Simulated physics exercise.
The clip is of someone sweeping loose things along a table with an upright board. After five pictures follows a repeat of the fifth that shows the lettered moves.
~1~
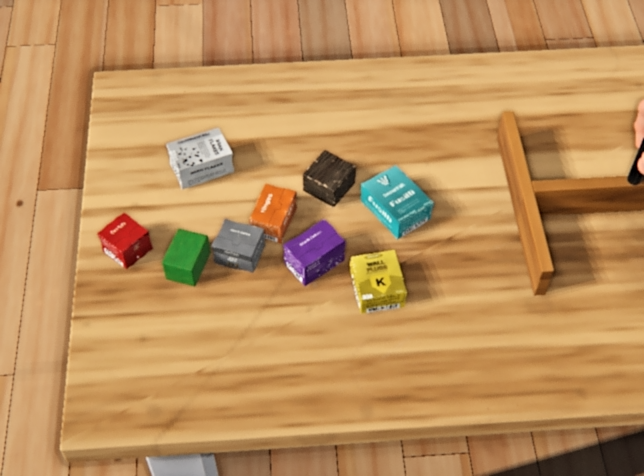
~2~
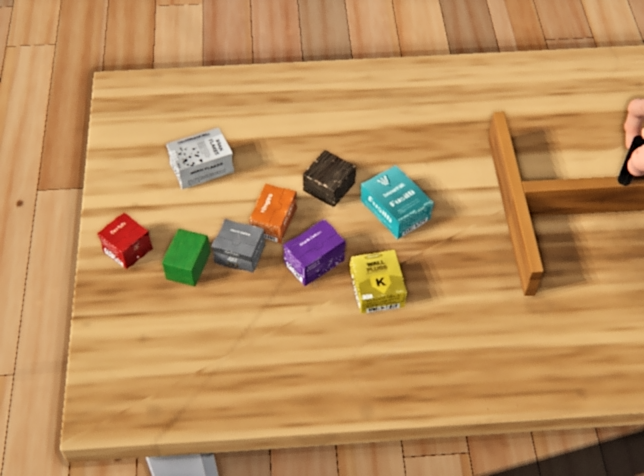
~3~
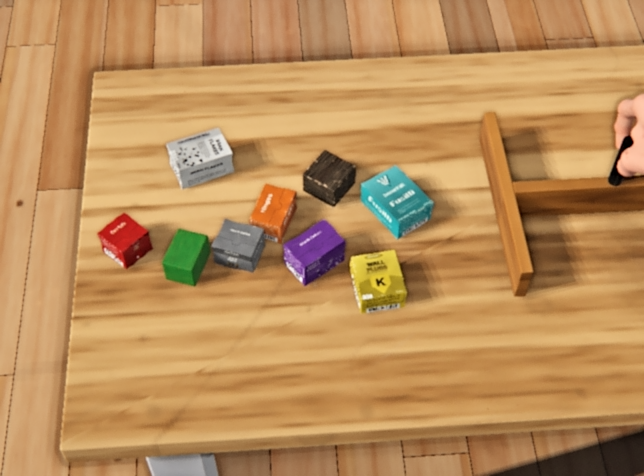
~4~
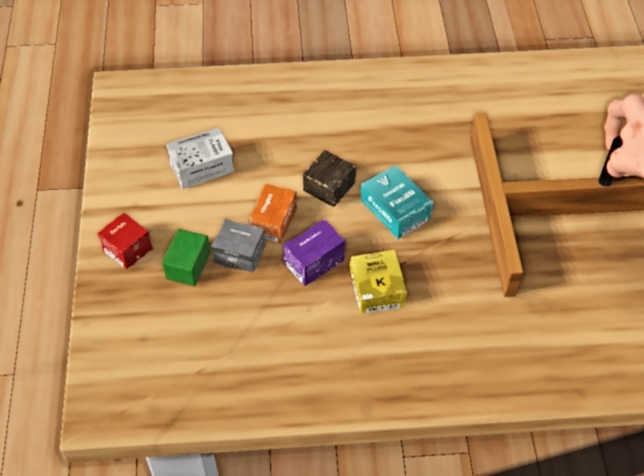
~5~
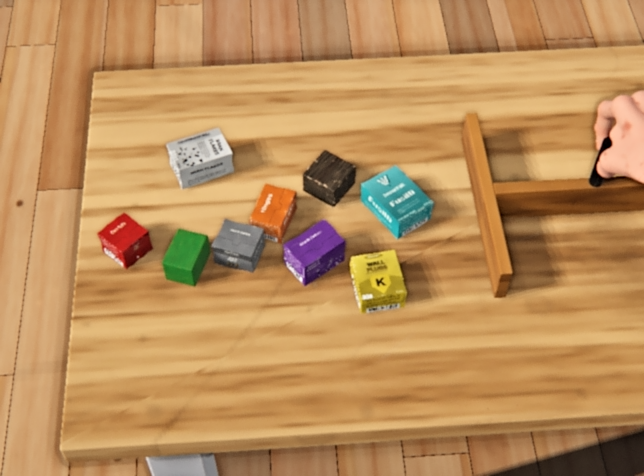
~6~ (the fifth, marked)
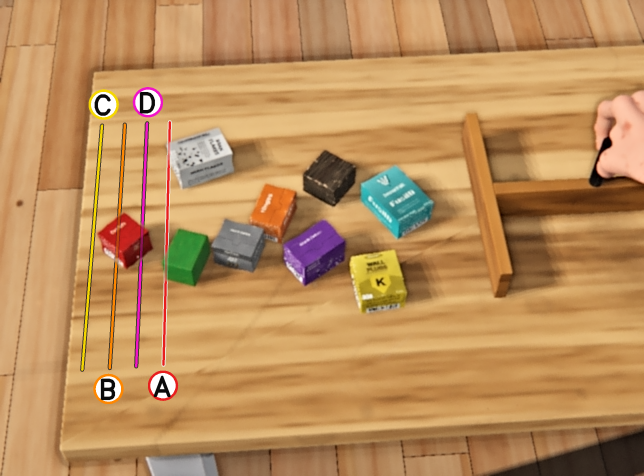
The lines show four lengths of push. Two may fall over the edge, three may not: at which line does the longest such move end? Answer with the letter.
Line A.
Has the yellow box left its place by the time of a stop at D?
Yes.
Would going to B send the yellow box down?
No.
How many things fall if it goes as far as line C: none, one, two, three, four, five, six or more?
Six or more.
On the marked copy, A at (167, 233); B at (118, 235); C at (93, 237); D at (142, 234).
Following A. Soon after the start, board (374, 194); yellow box (352, 285); black block (301, 174).
Later, board (260, 201); red packet (100, 242); green block (130, 257).
In the end, board (168, 206); green block over the edge; red packet over the edge; two fallen.
As for the rest, B drops five; C drops nine; D drops five.
